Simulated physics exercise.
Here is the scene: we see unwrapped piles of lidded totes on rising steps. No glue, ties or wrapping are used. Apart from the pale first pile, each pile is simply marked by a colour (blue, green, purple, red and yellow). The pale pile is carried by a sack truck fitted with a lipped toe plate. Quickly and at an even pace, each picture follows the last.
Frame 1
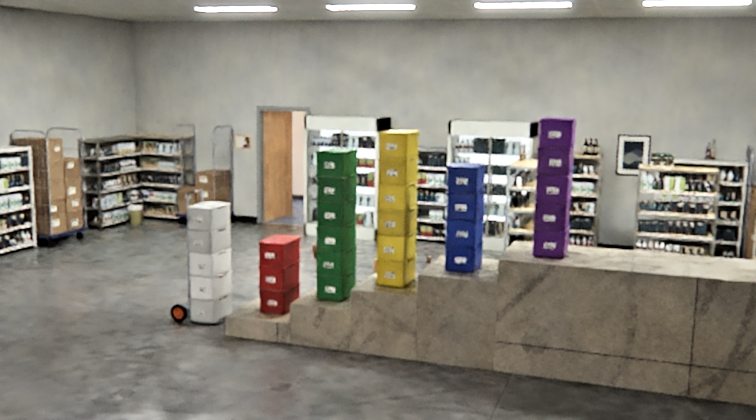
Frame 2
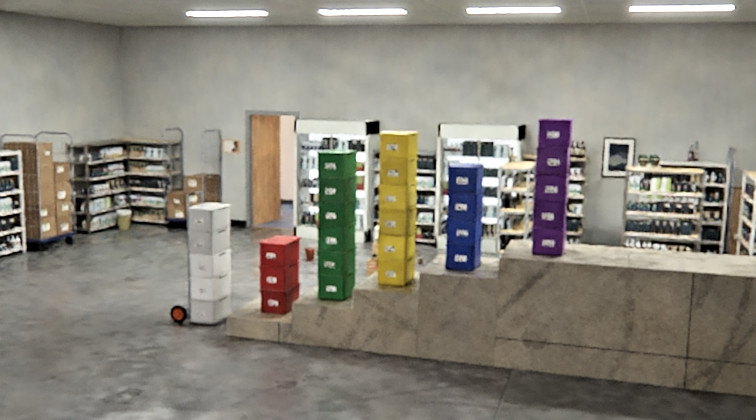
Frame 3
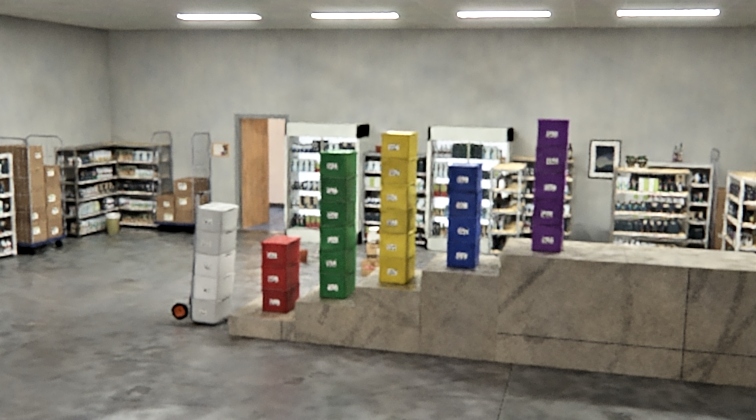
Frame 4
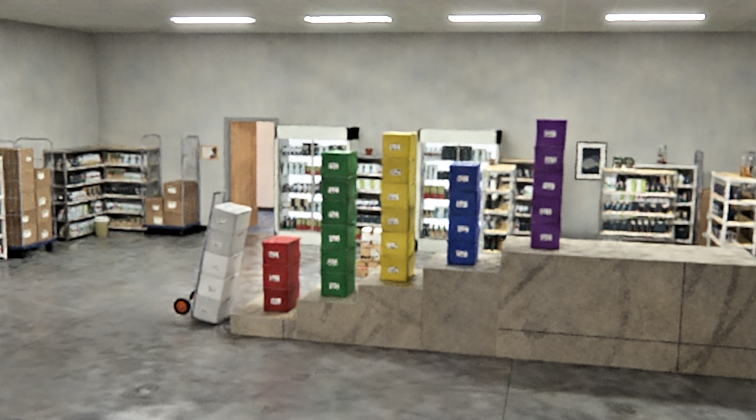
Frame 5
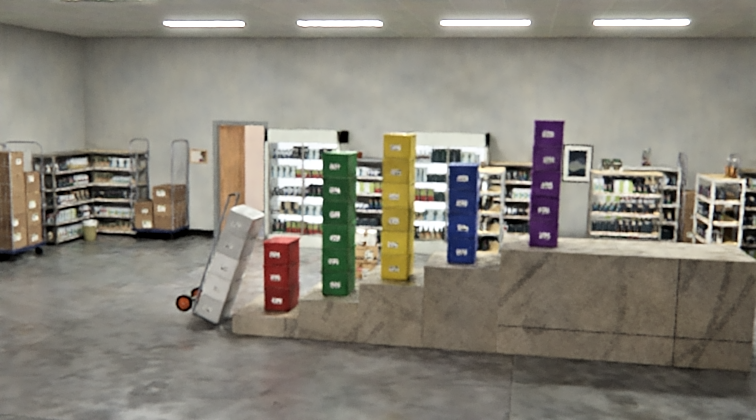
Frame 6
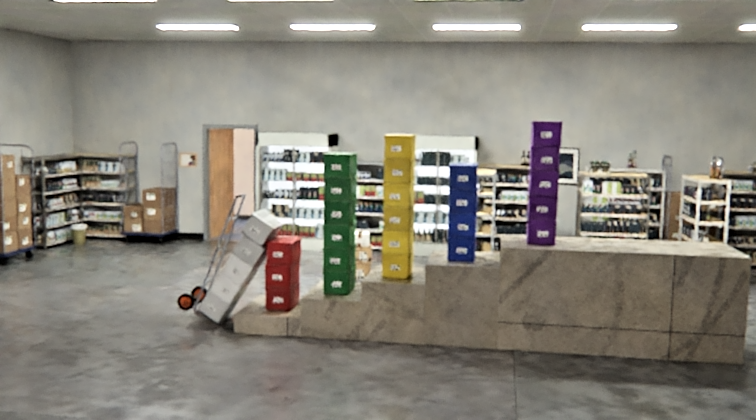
In a store with stocked shelves, colored stacks of totes stand on rising stone steps while a hand truck holding a pale stack at the left tilts steadily, its load leaning right toward the unmoving red stack.
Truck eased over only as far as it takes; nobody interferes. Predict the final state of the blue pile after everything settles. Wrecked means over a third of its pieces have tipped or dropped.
Final state: Largely intact.
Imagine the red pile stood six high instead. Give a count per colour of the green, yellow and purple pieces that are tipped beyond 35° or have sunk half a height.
Going pile by pile: Green 6, yellow 5, purple 4.
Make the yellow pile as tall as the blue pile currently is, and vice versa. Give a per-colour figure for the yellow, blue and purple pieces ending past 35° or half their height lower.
It comes to yellow 0, then blue 0, then purple 0.
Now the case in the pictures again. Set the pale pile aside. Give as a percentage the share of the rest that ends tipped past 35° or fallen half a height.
Something like 0 in a hundred.
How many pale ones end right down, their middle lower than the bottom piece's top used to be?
Pale piece tally: 1.
Soon after the last picture, 0 of the pale pile down; none of the 4 blue totes down (0 of 24 in all colours); top blue tote unmoved; top red tote shifted a little.
A little later, 4 of the pale pile down; none of the 4 blue totes down (0 of 24 in all colours); top blue tote unmoved; top red tote shifted half its height.
Later still, 4 of the pale pile down; none of the 4 blue totes down (0 of 24 in all colours); top blue tote unmoved; top red tote leaning a little.
After that, 5 of the pale pile down; none of the 4 blue totes down (0 of 24 in all colours); top blue tote unmoved; top red tote leaning clearly.
At rest, 5 of the pale pile down; none of the 4 blue totes down (0 of 24 in all colours); top blue tote unmoved; top red tote leaning clearly. As the last picture would show them, middles, top blue tote near (464, 176), top red tote near (313, 255).
